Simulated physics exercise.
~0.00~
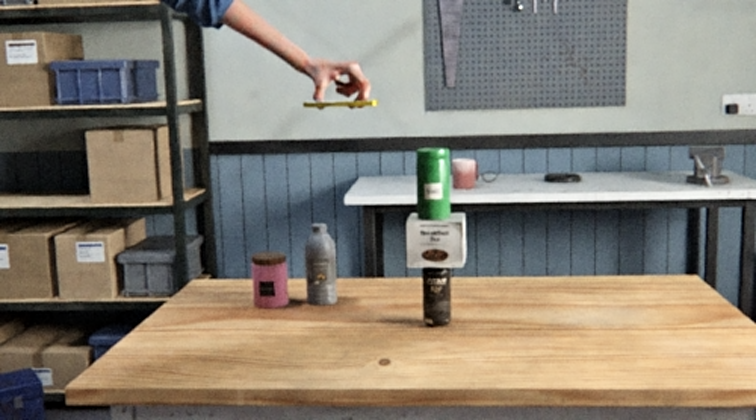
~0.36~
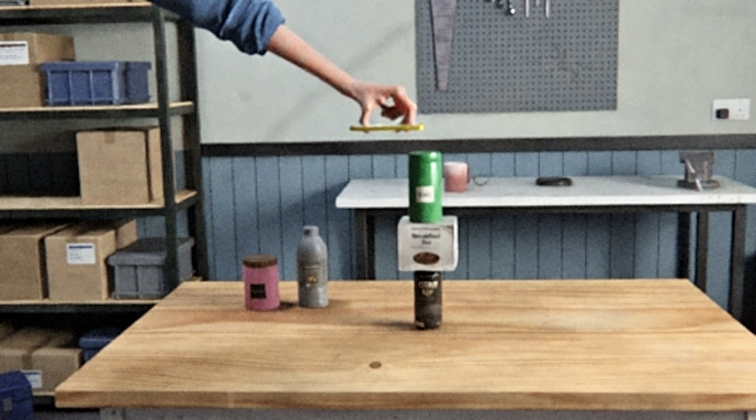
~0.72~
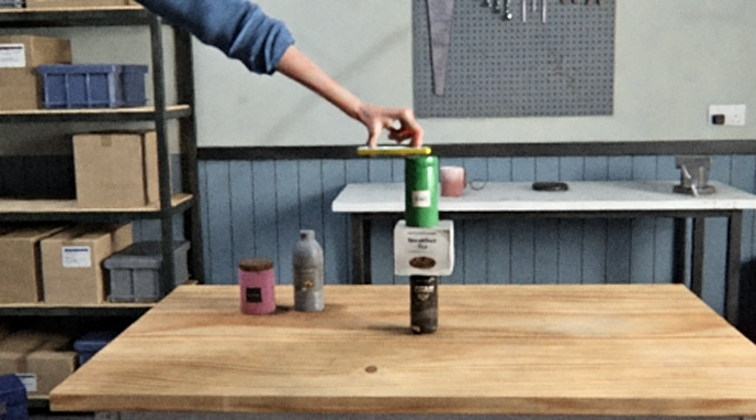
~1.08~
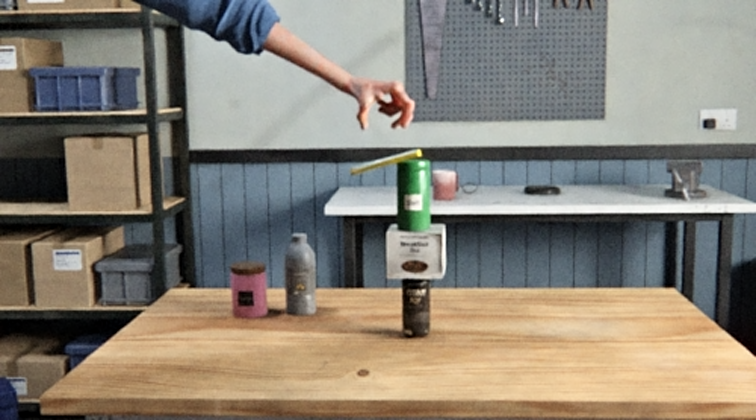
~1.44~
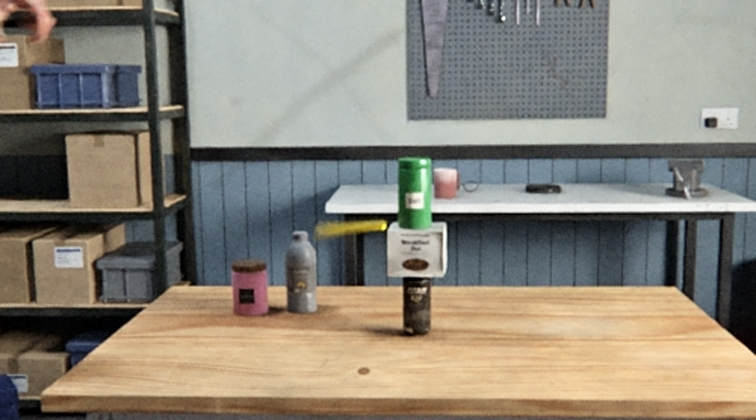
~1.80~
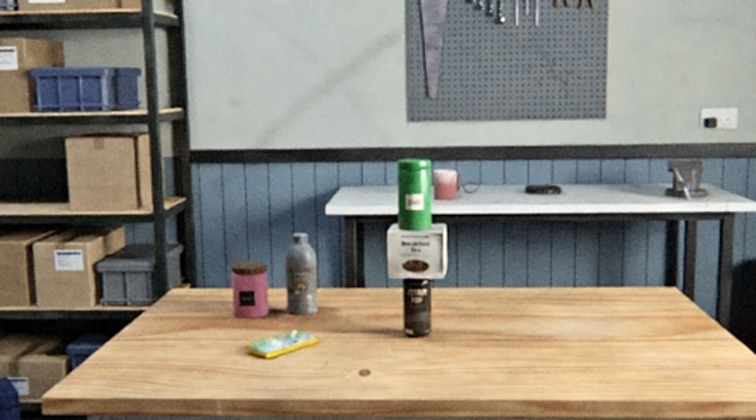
A yellow phone, held flat by a hand reaching in from the upper left, moves right above a wooden table in a workshop, seen from the front by a slightly swaying camera. Below it stands a tower of a black can, a white box and a green jar, with a pink jar and a grey bottle to the left. The hand lowers the phone onto the green jar, off-centre to the left, then lets go and withdraws. The phone tilts, drops off the left side and ends on the tabletop, while the three stacked things remain standing.
